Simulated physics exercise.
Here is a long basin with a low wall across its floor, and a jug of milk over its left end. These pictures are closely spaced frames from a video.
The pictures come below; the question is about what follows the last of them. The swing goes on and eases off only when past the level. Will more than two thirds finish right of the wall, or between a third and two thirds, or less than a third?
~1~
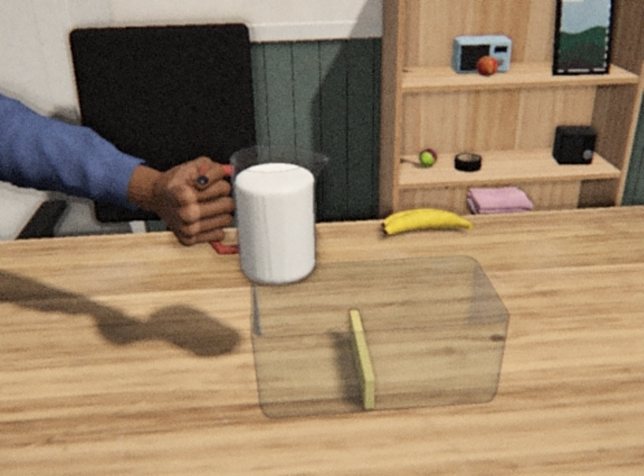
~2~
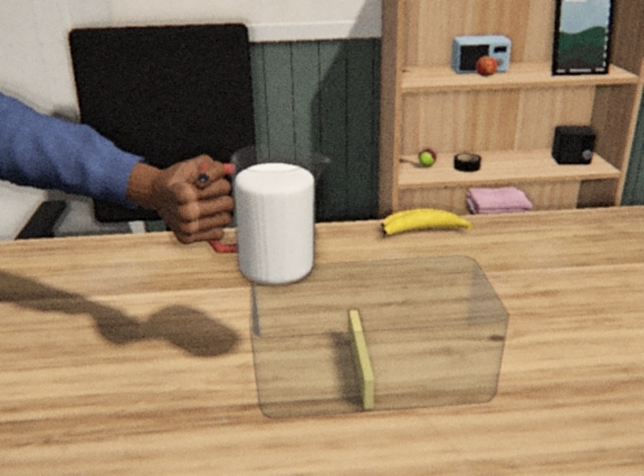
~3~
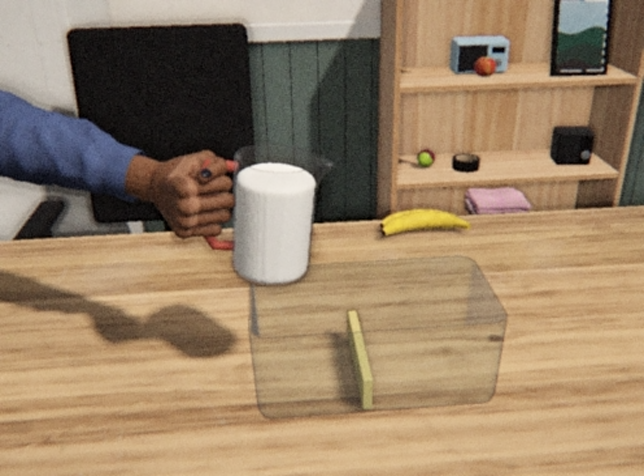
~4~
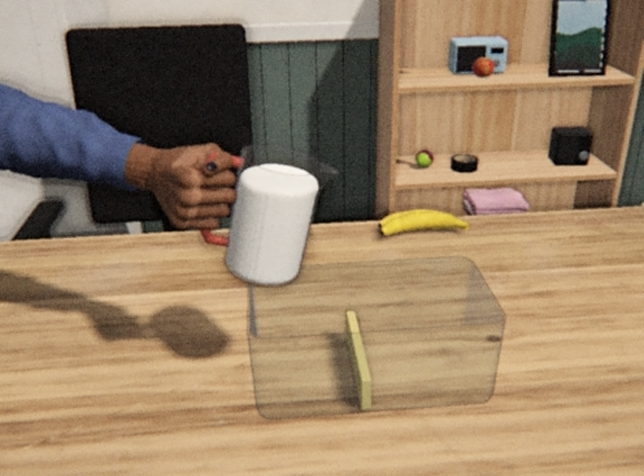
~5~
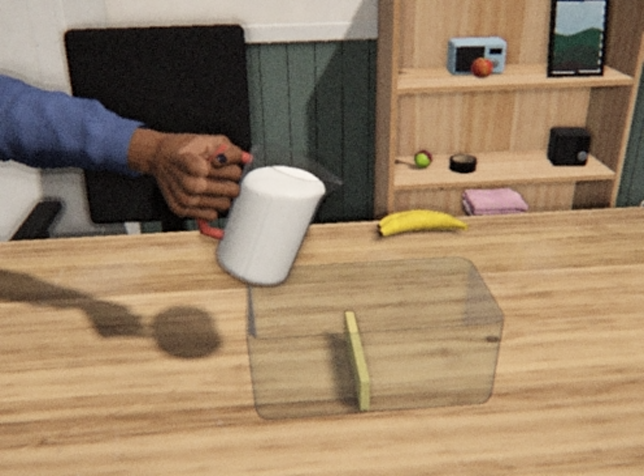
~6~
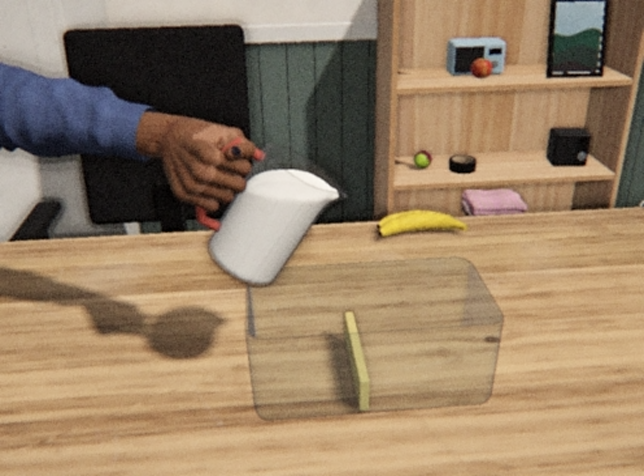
Right of the wall there will be more than two thirds.
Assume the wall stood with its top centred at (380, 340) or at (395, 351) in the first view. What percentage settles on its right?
I'd expect near 80 percent the first time and near 55 percent the next.
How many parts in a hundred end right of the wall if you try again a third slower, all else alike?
About 95 %.
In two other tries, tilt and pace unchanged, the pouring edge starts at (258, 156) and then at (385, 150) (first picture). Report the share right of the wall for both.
First try: Near 5 percent; second try: Near 90 percent.
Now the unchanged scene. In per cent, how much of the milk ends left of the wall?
That share comes out near 5 percent.
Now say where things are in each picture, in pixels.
Tilt 0°; pouring edge (329, 157); surface from (235, 178) to (313, 174); the long basin's rim runs from (252, 302) to (491, 287); the wall's top is at (361, 343), in the first frame.
Tilt 1°; pouring edge (330, 158); surface from (235, 177) to (313, 174), in the second frame.
Tilt 6°; pouring edge (333, 163); surface from (237, 175) to (315, 176), in the third frame.
Tilt 13°; pouring edge (338, 170); surface from (240, 179) to (318, 179), in the fourth frame.
Tilt 22°; pouring edge (343, 181); surface from (234, 202) to (325, 182), in the fifth frame.
Tilt 33°; pouring edge (348, 195); surface from (230, 207) to (334, 187), in the sixth frame.
A moment on, the jug is tipped on its side and 71 per cent is still to pour, 0 is left of the wall and 12 right of it.
Next, the jug is tipped on its side and 34 per cent is still to pour, 1 is left of the wall and 49 right of it.
Then the jug is tipped on its side and 12 per cent is still to pour, 2 is left of the wall and 79 right of it.
Later the jug is tipped on its side and 4 per cent is still to pour, 3 is left of the wall and 91 right of it.
At rest 4 per cent lies left of the wall, 95 right of it and 1 outside.
